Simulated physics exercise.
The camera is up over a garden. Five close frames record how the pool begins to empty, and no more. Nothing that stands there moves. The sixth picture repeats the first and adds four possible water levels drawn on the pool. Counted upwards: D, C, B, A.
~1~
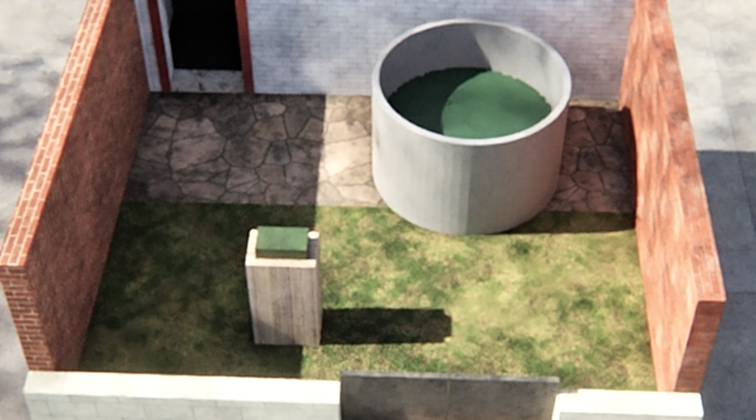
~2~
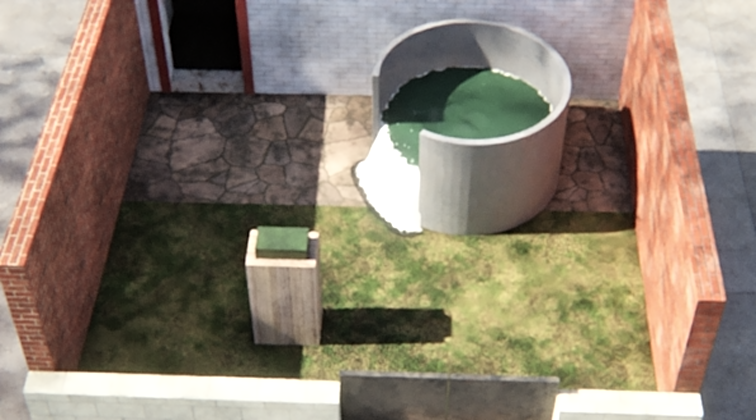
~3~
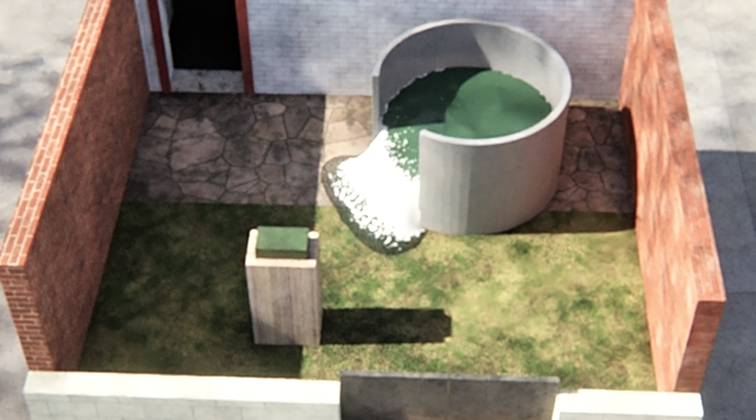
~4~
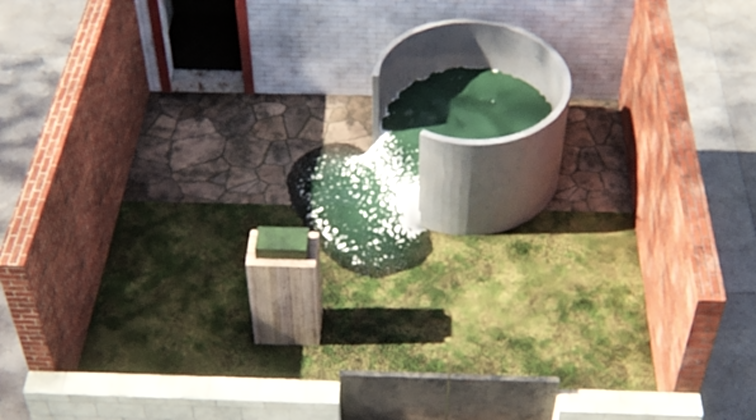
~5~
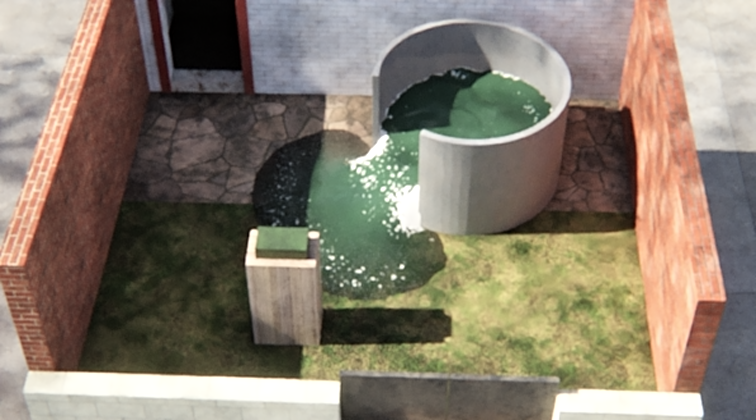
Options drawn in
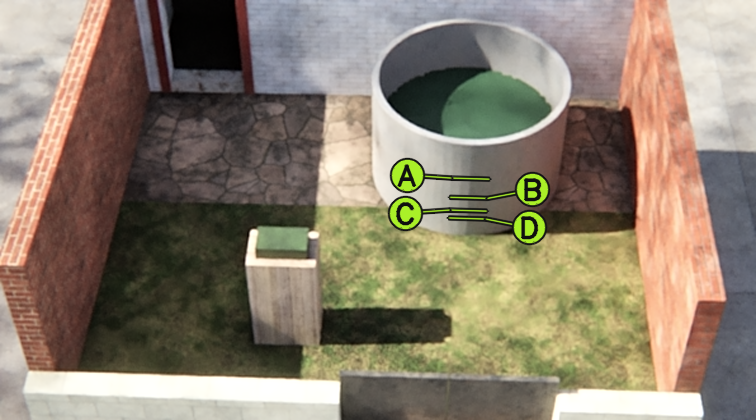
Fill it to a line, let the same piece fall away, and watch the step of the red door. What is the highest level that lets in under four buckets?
The answer is mark A.
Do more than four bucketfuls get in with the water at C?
No.
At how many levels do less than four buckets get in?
All of them.
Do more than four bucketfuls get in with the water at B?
No, not at all.
On the marked copy, A at (470, 178); B at (468, 197); C at (468, 210); D at (467, 218); from the bottom up D, C, B, A.
Choosing A, a bucket or two gets in.
Choosing B, nothing gets over.
Choosing C, nothing gets over.
Choosing D, nothing gets over.
